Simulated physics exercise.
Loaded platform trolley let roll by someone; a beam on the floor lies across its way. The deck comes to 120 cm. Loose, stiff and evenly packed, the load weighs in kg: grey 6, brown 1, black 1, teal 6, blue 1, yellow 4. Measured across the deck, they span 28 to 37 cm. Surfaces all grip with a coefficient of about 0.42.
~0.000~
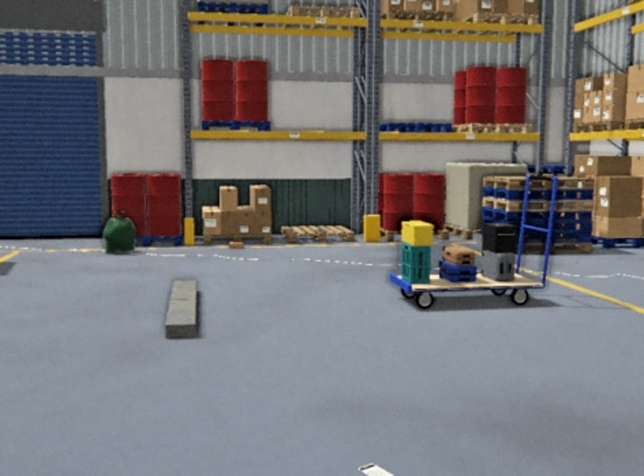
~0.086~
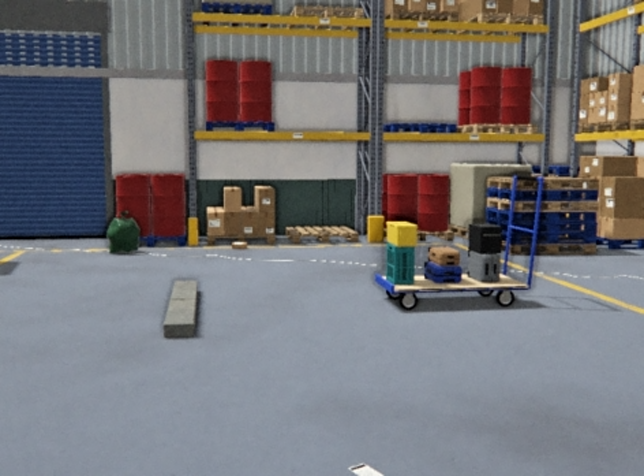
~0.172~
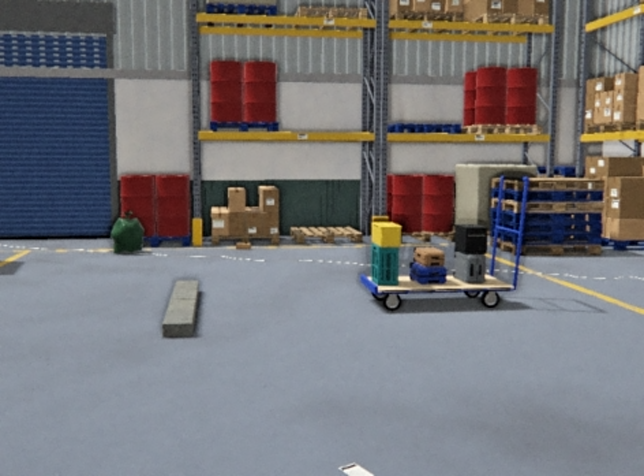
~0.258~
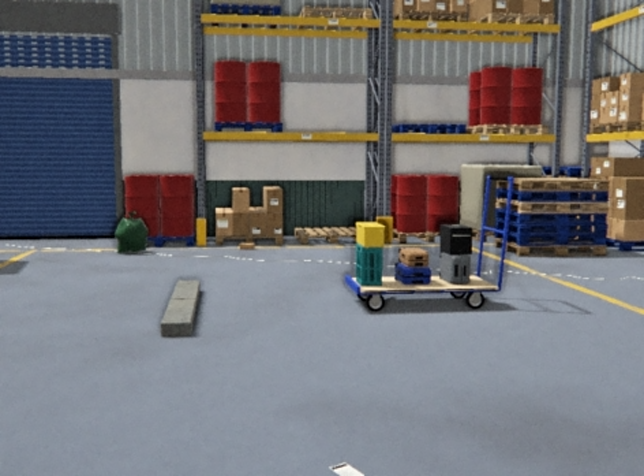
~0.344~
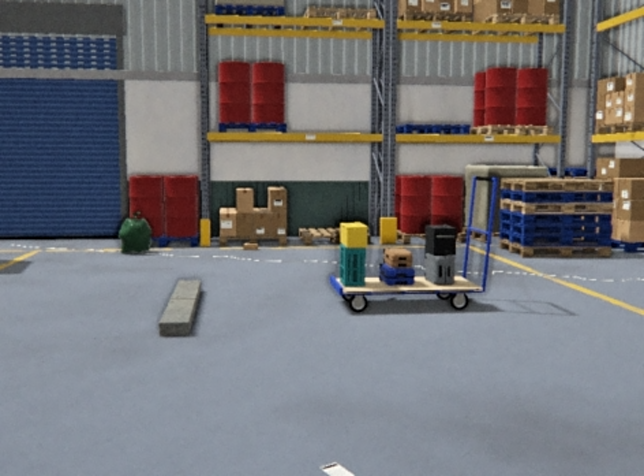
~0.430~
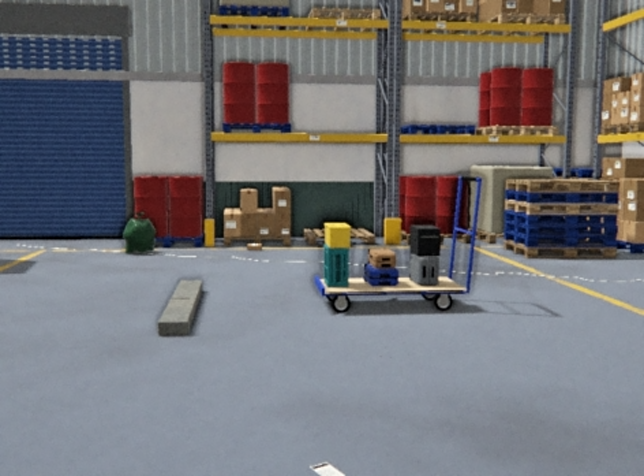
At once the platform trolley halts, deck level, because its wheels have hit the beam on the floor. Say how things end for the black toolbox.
It keeps its place on the deck.
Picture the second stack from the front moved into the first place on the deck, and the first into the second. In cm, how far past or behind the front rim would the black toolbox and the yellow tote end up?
Black 60 behind, yellow 60 past.
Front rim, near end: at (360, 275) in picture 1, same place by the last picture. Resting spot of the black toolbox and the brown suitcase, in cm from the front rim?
Both stay short of the rim: Black by 80 cm and brown by 40 cm.
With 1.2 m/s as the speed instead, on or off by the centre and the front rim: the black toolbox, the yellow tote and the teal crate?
So black stays, yellow goes over the edge, teal goes over the edge.
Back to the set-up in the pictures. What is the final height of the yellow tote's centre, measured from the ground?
About 10 cm.
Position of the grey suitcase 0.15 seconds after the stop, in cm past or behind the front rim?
Roughly 75 cm short of the front rim.
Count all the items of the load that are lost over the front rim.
Looks like the number is 2.
After 1.10 s the deck stops.
After 1.25 s the black toolbox is 71 cm behind the rim, tilted 0°, near (270, 242) in the last picture's view.
After 1.50 s the black toolbox is 51 cm behind the rim, tilted 15°, near (246, 242) in the last picture's view.
After 1.90 s the black toolbox is 41 cm behind the rim, tilted 45°, near (234, 249) in the last picture's view.
When all is still (2.8 s), past the rim, teal crate and yellow tote; behind it, grey suitcase, brown suitcase, black toolbox and blue suitcase.
